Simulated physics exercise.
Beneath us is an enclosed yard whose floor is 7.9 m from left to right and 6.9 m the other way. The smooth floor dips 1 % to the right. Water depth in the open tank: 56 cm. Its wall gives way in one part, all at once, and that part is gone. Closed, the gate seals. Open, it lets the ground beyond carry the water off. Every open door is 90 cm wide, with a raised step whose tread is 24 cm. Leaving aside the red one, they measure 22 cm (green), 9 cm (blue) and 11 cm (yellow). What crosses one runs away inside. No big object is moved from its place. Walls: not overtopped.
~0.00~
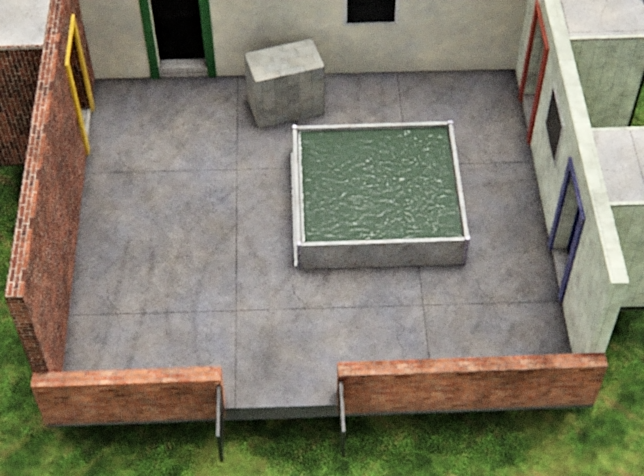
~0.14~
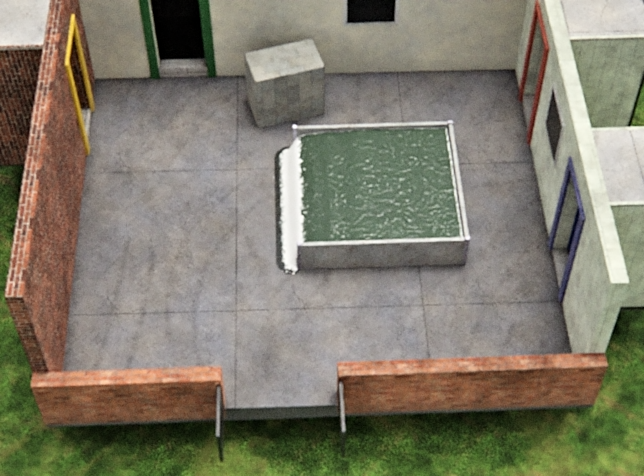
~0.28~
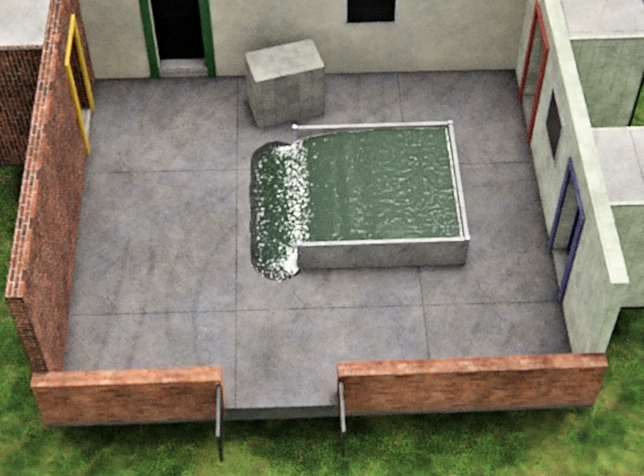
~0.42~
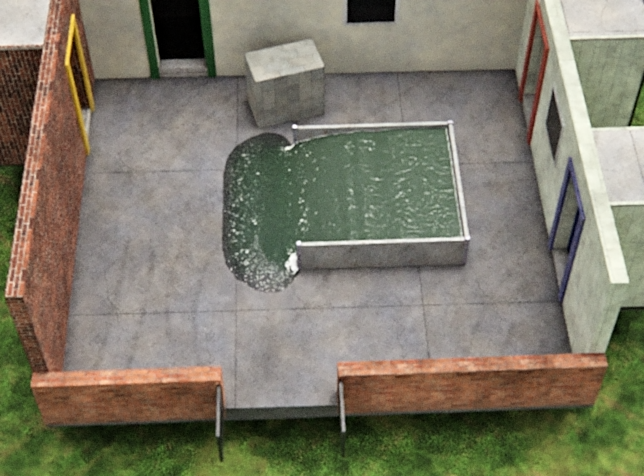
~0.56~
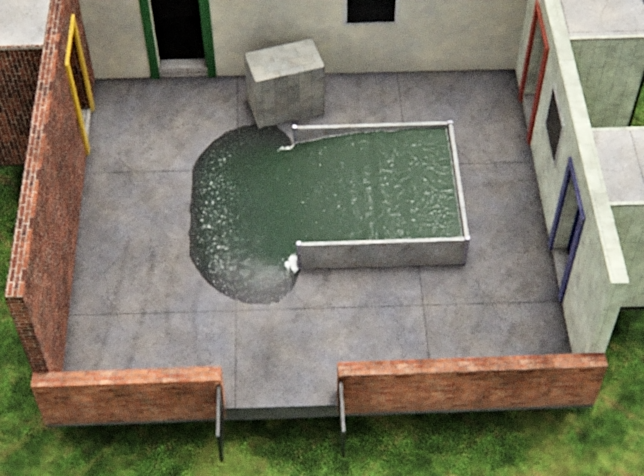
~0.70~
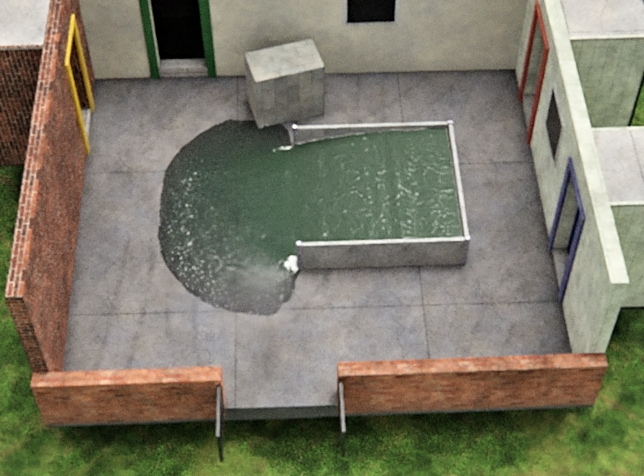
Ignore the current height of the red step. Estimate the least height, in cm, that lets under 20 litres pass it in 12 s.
I would say 5.5 cm.
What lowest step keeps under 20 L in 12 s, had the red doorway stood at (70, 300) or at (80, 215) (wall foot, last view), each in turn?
Roughly 17 cm, then roughly 24 cm.
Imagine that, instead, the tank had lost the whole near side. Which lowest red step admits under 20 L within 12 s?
At least roughly 12.0 centimetres tall.
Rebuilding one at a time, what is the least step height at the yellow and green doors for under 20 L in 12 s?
Roughly 17 cm at yellow and 12.0 cm at green.
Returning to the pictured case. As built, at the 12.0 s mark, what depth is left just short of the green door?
About 6.5 cm.
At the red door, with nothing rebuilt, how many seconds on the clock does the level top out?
That happens close to 9.0 s on the clock.
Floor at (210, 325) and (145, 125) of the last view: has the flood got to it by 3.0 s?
Note: Point one reached; point two reached.
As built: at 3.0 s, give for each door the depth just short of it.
Green door 9 cm, blue door 0 cm, yellow door 21 cm, red door 0 cm.
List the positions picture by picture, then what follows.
In the first frame, the open tank at (378, 184) is whole and still, 56 cm deep; the red door at (533, 80) is dry.
In the second frame, water pours out at (299, 200) and has run 0.3 m, to (284, 266); about 8 cm deep outside, 56 cm at the back.
In the third frame, the gap is at (299, 202), the front 0.8 m out at (254, 229); the back of the open tank holds 56 cm.
In the fourth frame, the front is at (229, 253), 1.2 m from the gap at (299, 202); 3.4 m2 of floor is wet, 56 cm left at the back.
In the fifth frame, water pours out at (299, 203) and has run 1.7 m, to (196, 256); about 7 cm deep outside, 56 cm at the back.
In the sixth frame, water pours out at (299, 203) and has run 2.3 m, to (165, 237); about 6 cm deep outside, 56 cm at the back; the red door at (533, 80), 4.6 m from the gap, is still 4.3 m from the nearest water.
After 1.4 s water covers 35 % of the floor, deepest (28 cm) near (81, 215); it has not reached the red door.
After 3.0 s water covers 45 % of the floor, deepest (36 cm) near (61, 389); it has not reached the red door.
After 12.0 s water covers 95 % of the floor, deepest (12 cm) near (511, 385); 7 cm at the red door, 0 litres in over its 22 cm step.
At the red door as built, the water arrived by 6.8 s and peaked near 11 cm at 9.2 s.
Run again over the same 12 s with other heights there, 28 litres in over 5 cm, 8 litres over 7 cm. The limit of 20 litres is kept from about 5.5 cm up.
